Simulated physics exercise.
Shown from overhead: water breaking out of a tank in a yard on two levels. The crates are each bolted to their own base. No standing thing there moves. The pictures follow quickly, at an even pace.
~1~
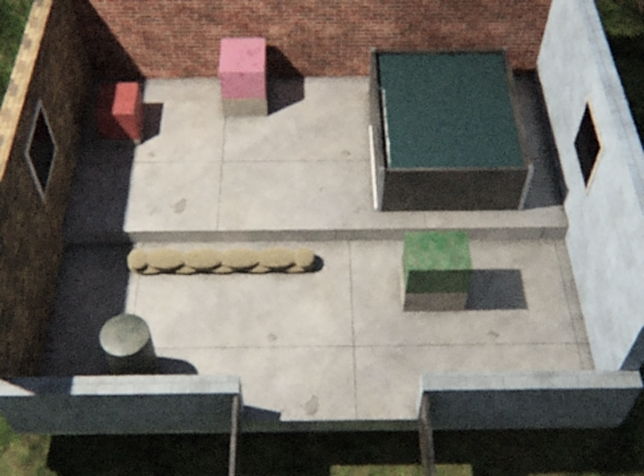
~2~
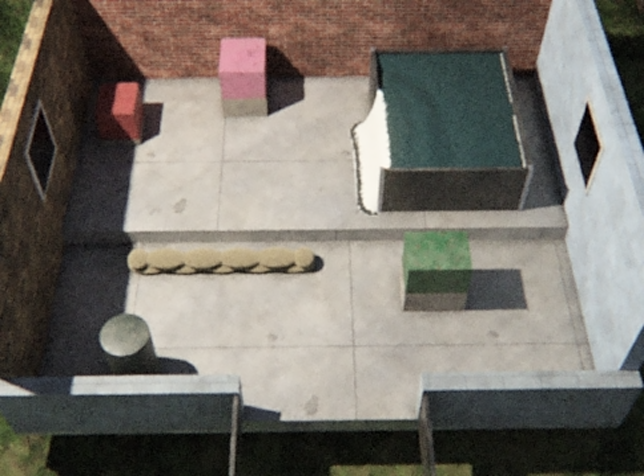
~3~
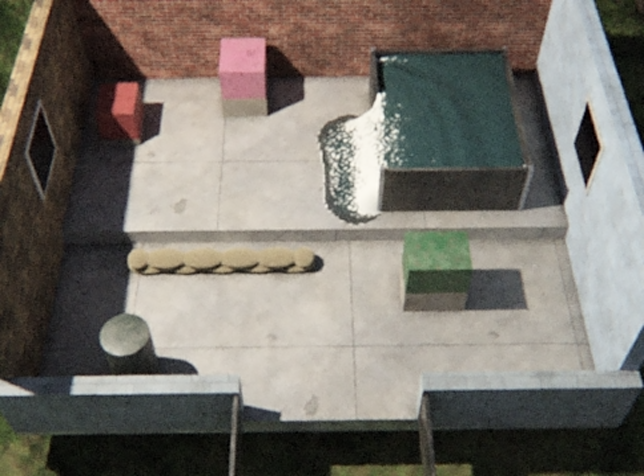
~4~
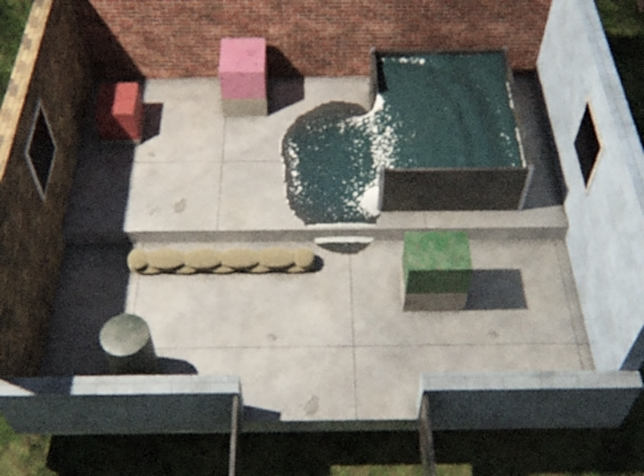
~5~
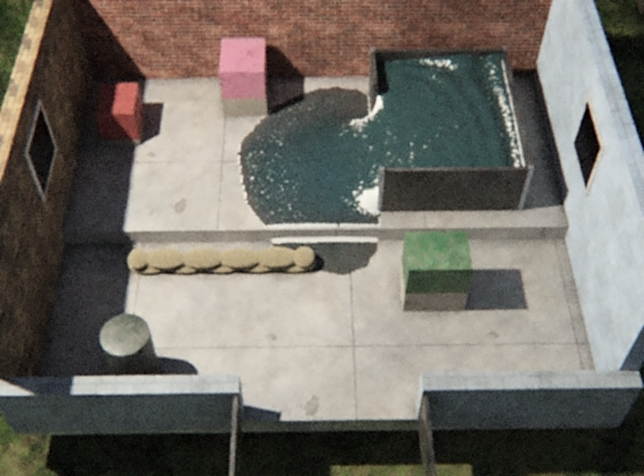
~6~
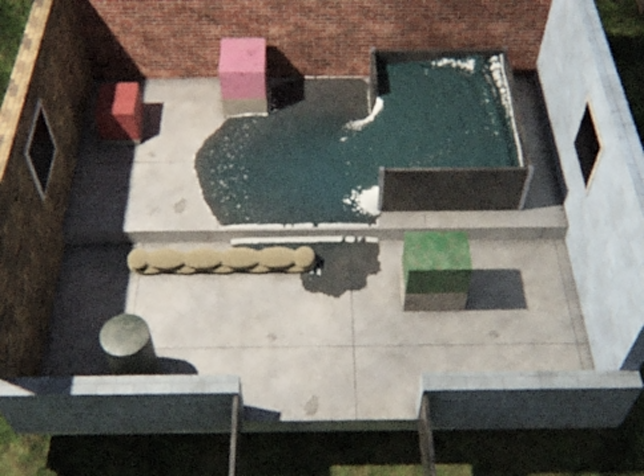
Water pouring from the left side of an open tank in a walled yard, spreading left across the upper level past a pink block.
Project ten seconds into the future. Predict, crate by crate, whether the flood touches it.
The green crate remains untouched by water. The pink crate remains untouched by water. The red crate is touched by water.
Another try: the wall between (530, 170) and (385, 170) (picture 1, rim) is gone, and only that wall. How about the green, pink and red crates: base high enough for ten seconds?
Going through them, the green crate gets reached, the pink crate is never reached and the red crate is never reached.
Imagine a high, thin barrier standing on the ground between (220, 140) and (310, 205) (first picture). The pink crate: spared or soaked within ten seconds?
Pink: Flooded.
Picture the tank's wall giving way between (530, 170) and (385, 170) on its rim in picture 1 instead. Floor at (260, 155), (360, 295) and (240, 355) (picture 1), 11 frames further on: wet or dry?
Okay, the first is left untouched, the next is waterlogged, and the last is waterlogged.
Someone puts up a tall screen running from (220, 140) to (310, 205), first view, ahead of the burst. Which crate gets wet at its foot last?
That would be the green crate.
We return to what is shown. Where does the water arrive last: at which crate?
Last of all: The one in green.
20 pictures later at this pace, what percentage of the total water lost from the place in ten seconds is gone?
About 15 %.
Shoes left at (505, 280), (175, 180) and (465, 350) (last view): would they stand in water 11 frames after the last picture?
Going through them one by one, the first is spared, the second waterlogged and the third spared.
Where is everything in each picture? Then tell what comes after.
The open tank at (447, 110) is whole and still, in the first picture.
Water pours out at (378, 153) and has run to (375, 213), in the second picture.
The front is at (355, 220), out from the gap at (378, 154), in the third picture.
The front is at (301, 120), out from the gap at (378, 156), in the fourth picture.
Water pours out at (378, 156) and has run to (243, 151), in the fifth picture.
The front is at (199, 157), out from the gap at (378, 155), in the sixth picture.
A moment on, water covers 40 % of the floor; the green crate not reached, the pink crate water round its plinth, the red crate water round its plinth.
Next, water covers 60 % of the floor; the green crate not reached, the pink crate water round its plinth, the red crate water round its plinth.
Then, water covers 65 % of the floor; the green crate not reached, the pink crate water round its plinth, the red crate water round its plinth.
Later, water covers 85 % of the floor; the green crate water round its plinth, the pink crate water round its plinth, the red crate water round its plinth.
In the end, water covers 95 % of the floor; the green crate stayed above the water, the pink crate stayed above the water, the red crate was topped.
